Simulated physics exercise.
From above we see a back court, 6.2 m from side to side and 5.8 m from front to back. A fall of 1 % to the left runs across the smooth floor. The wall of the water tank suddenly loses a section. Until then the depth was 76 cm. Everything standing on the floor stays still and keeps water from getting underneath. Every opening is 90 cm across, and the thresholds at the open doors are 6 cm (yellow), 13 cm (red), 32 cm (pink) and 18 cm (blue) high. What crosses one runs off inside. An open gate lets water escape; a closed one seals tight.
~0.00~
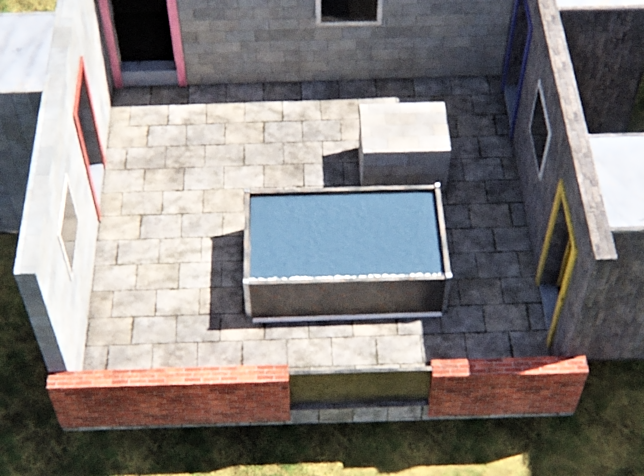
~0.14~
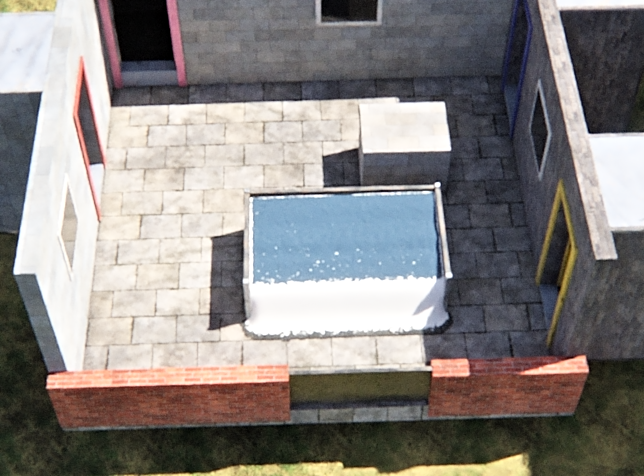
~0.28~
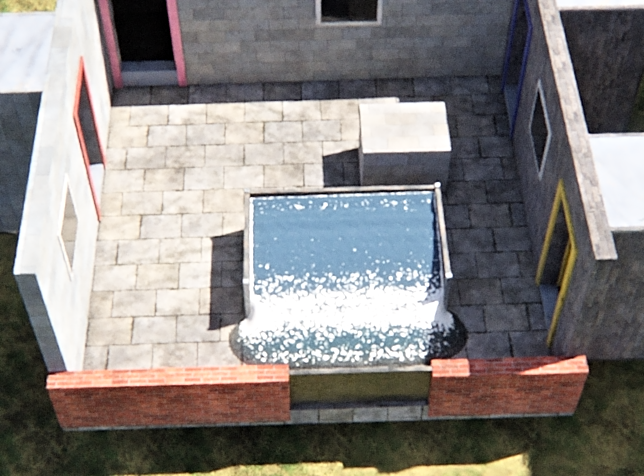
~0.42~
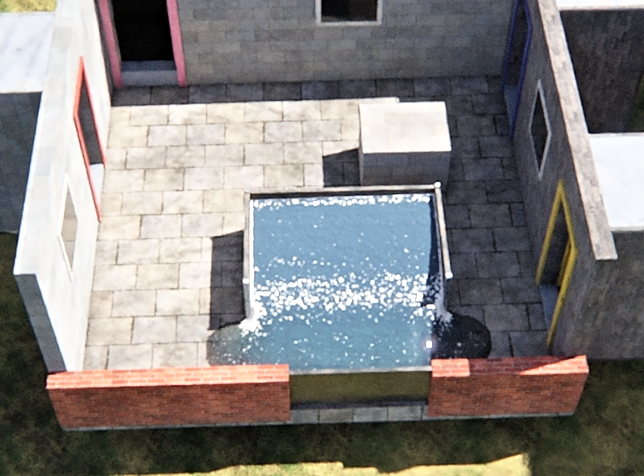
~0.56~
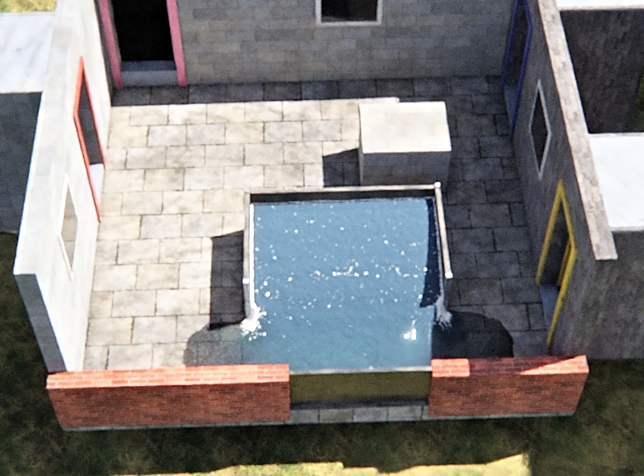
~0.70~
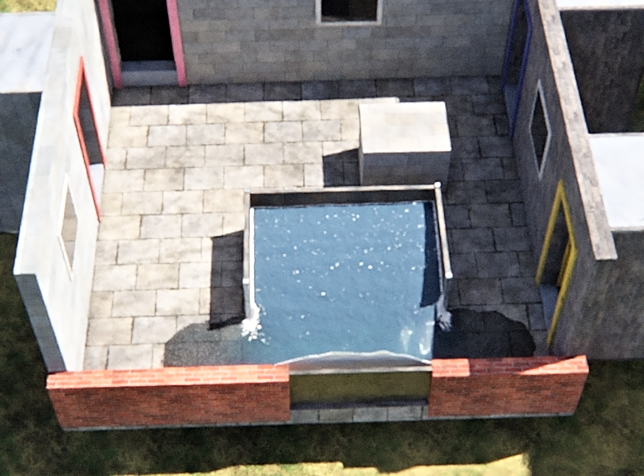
Water in a tank surges out through its open front and spreads across the paved court.
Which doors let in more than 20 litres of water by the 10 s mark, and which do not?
By then, the yellow door lets in more than that, the red door does not, the pink door does not, the blue door does not.
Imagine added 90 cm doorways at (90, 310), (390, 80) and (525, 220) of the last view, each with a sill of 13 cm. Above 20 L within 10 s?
Taking them in order, the first gets enough, the second too little and the third too little.
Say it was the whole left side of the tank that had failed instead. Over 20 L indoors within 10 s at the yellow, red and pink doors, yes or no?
Here's how it goes: Yellow exceeds it, red exceeds it, pink falls short.
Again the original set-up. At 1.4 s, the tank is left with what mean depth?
About 28 centimetres on average.
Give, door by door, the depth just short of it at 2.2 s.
Readings (cm): Yellow = 23; red = 0; pink = 0; blue = 0.
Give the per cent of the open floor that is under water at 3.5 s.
Around 70 per cent.
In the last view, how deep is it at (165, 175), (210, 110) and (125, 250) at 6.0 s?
4, 11 and 7 cm, respectively.
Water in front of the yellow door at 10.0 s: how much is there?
Depth: ~ 4.5 cm.
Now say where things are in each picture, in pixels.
The first picture shows still water, 76 cm deep, in the water tank at (345, 237).
In the second picture, the front is at (448, 316), 1.4 m from the gap at (347, 301); 0.6 m2 of floor is under water; 76 cm left at the back of the water tank.
In the third picture, the front is at (460, 338), 1.6 m from the gap at (347, 304); 2.1 m2 of floor is under water; 70 cm left at the back of the water tank.
In the fourth picture, water pours out at (347, 305) and has run 1.9 m, to (214, 362); typically 13 cm deep outside, 64 cm at the water tank's back.
In the fifth picture, water pours out at (347, 306) and has run 2.3 m, to a hidden place; typically 16 cm deep outside, 63 cm at the water tank's back.
In the sixth picture, water pours out at (347, 306) and has run 2.6 m, to a hidden place; typically 18 cm deep outside, 56 cm at the water tank's back.
After 1.4 s water covers 20 % of the floor and is deepest (54 cm) near (548, 385); yellow door 9 cm at the sill, 0 L in, red door not reached, pink door not reached, blue door not reached.
After 2.2 s water covers 35 % of the floor and is deepest (44 cm) near (94, 401); yellow door 23 cm at the sill, 37 L in, red door not reached, pink door not reached, blue door not reached.
After 3.5 s water covers 70 % of the floor and is deepest (26 cm) near (80, 402); yellow door 16 cm at the sill, 144 L in, red door 8 cm at the sill, 0 L in, pink door 19 cm at the sill, 0 L in, blue door 3 cm at the sill, 0 L in.
After 6.0 s water covers 95 % of the floor and is deepest (18 cm) near (94, 401); yellow door 9 cm at the sill, 180 L in, red door 6 cm at the sill, 0 L in, pink door 14 cm at the sill, 0 L in, blue door 12 cm at the sill, 0 L in.
After 10.0 s water covers 100 % of the floor and is deepest (16 cm) near (104, 173); yellow door 4 cm at the sill, 192 L in, red door 12 cm at the sill, 0 L in, pink door 13 cm at the sill, 0 L in, blue door 8 cm at the sill, 0 L in.
